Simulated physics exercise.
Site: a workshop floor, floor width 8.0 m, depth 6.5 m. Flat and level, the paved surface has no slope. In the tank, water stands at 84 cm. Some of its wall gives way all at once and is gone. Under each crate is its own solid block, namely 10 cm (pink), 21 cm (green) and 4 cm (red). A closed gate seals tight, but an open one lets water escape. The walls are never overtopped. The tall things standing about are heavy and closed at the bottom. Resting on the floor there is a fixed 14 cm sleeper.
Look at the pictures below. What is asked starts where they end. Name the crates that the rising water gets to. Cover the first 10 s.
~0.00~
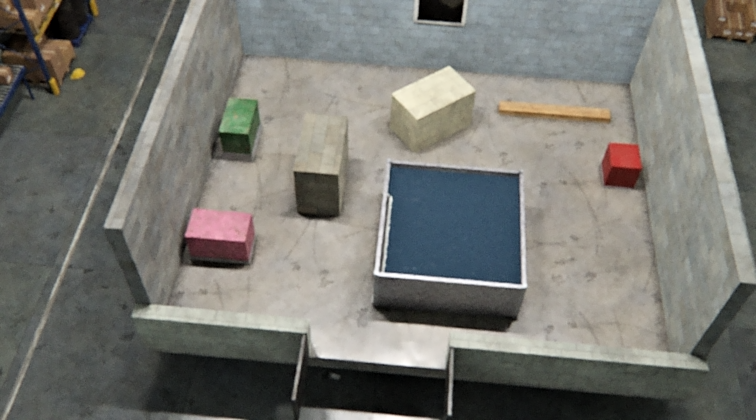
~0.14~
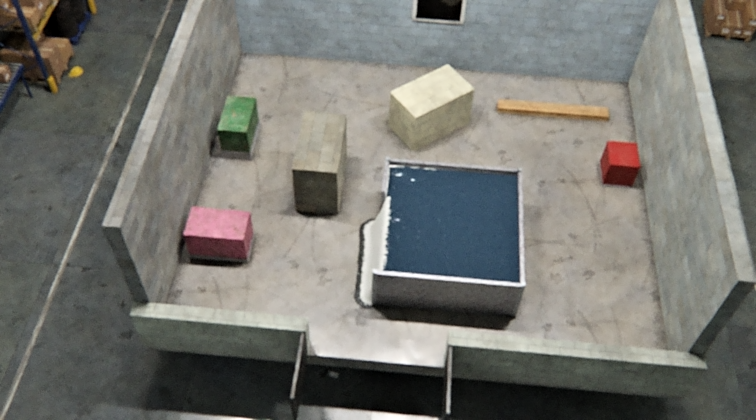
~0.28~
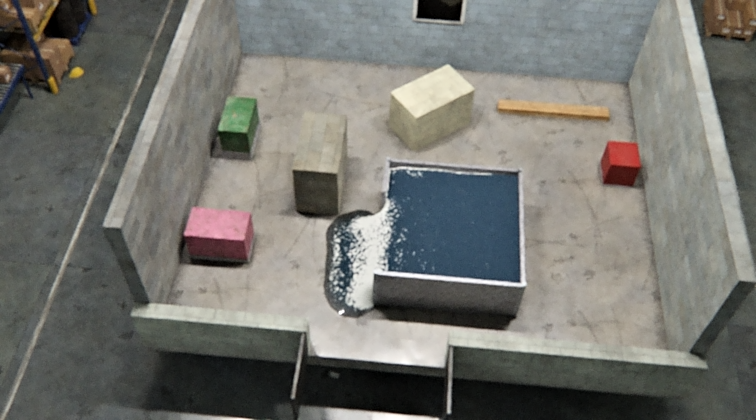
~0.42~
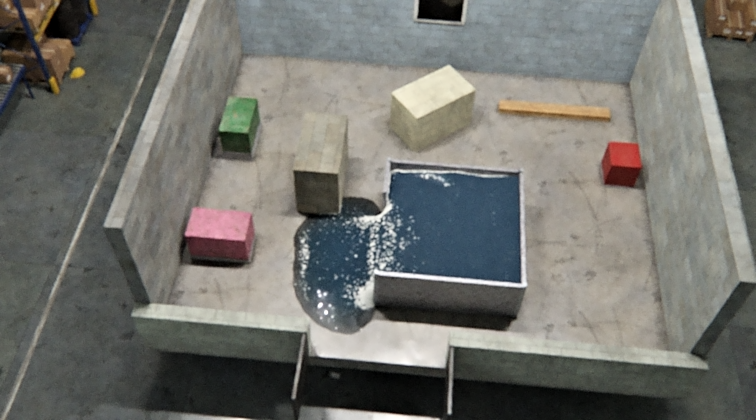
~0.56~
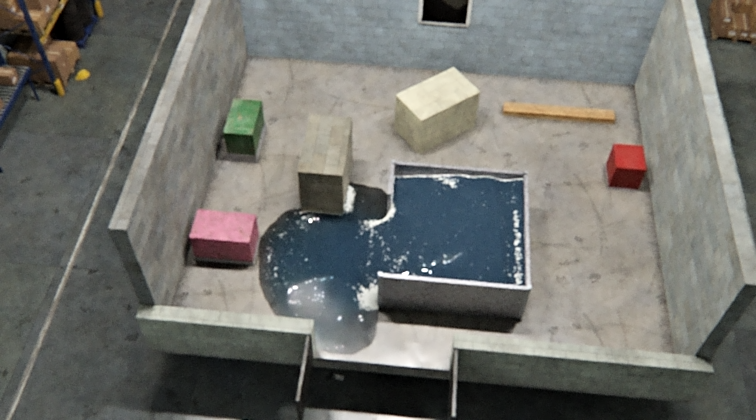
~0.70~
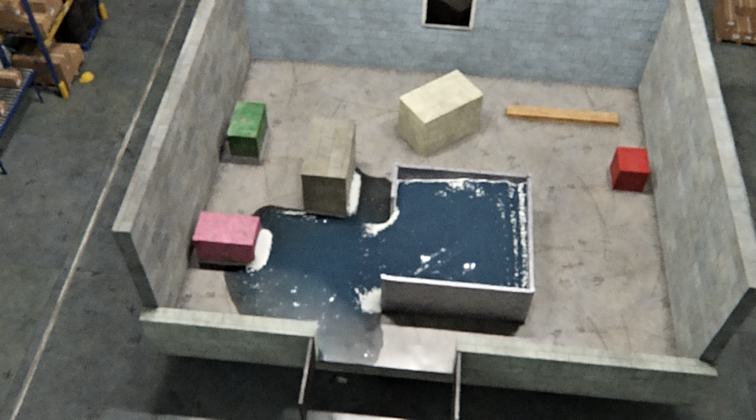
Pink crate: Reached, green crate: Reached, red crate: Reached.
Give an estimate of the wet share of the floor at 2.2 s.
Wet share: About 25 %.
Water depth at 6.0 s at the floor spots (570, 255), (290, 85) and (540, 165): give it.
About 0, 16 and 0 cm respectively.
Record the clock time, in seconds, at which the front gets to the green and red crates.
Arrival times - green 1.4 s, red 7.5 s.
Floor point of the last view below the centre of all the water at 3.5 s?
Around (326, 242) in the last picture.
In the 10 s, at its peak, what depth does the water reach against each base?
Peak readings (cm) - pink: 56; green: 41; red: 10.
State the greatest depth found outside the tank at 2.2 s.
It gets to some 64 cm.
After 1.4 s water covers 25 % of the floor and is deepest (68 cm) near (170, 331); pink plinth reached, green plinth reached, red plinth not reached.
After 2.2 s water covers 25 % of the floor and is deepest (64 cm) near (200, 267); pink plinth reached, green plinth reached, red plinth not reached.
After 3.5 s water covers 40 % of the floor and is deepest (41 cm) near (200, 267); pink plinth reached, green plinth reached, red plinth not reached.
After 6.0 s water covers 65 % of the floor and is deepest (24 cm) near (247, 172); pink plinth reached, green plinth reached, red plinth not reached.
After 10.0 s water covers 80 % of the floor and is deepest (19 cm) near (635, 90); highest at the pink plinth 56 cm, highest at the green plinth 41 cm, highest at the red plinth 10 cm.
